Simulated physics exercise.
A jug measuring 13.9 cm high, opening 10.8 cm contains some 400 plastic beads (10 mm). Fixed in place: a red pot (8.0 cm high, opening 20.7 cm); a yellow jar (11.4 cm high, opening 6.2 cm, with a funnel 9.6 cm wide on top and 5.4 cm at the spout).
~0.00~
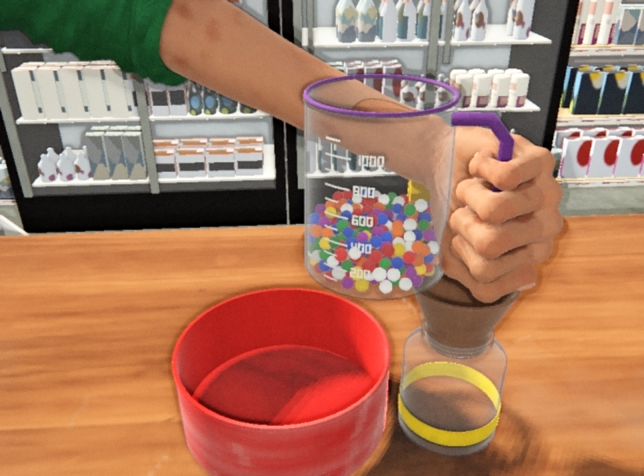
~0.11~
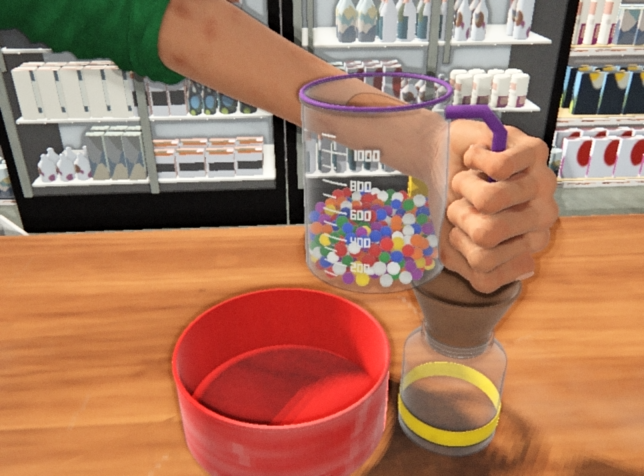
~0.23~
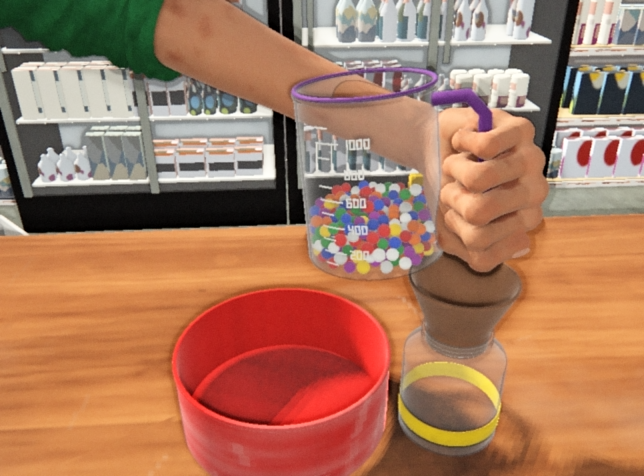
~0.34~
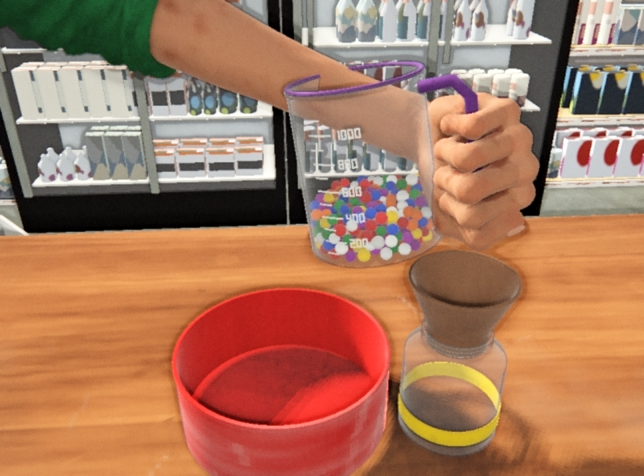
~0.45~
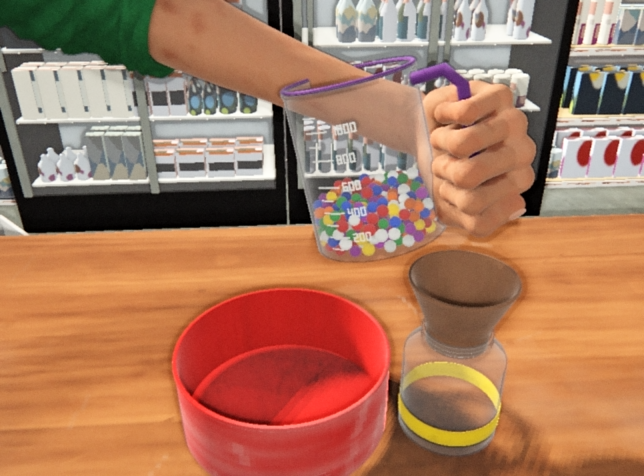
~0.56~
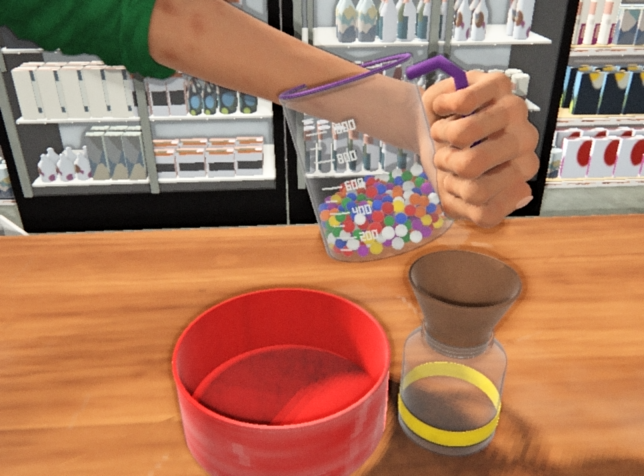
We see a hand holding a clear jug of colourful beads by its purple handle above a red pot and a yellow-banded jar with a brown funnel, raising it slightly leftward, then tilting it gradually to the left.
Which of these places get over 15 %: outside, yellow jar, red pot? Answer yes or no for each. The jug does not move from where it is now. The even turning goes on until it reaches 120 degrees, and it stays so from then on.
Outside - no, yellow jar - no, red pot - yes.
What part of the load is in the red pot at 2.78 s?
Roughly 0 per cent by that time.
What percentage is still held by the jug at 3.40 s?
About 20 %.
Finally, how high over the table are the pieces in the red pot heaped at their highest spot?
4.0 cm.
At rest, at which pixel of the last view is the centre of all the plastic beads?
Middle: Approx. (269, 378).
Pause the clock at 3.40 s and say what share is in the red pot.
About 60 per cent so far.
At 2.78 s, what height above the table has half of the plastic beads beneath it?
About 30 cm.
After 1.42 s, tilt 52 degrees; jug 100 %; middle of all pieces near (421, 192).
Then, at 2.12 s, tilt 79 degrees; jug 100 %; middle of all pieces near (438, 165).
After 2.78 s, tilt 104 degrees; jug 100 %; middle of all pieces near (415, 148).
Then, at 3.40 s, tilt 120 degrees; red pot 60 %, funnel 20 %, jug 20 %; middle of all pieces near (294, 307).
By 4.3 s all is still; yellow jar 0 %, red pot 100 %, funnel 0 %, outside 0 %, jug 0 %.
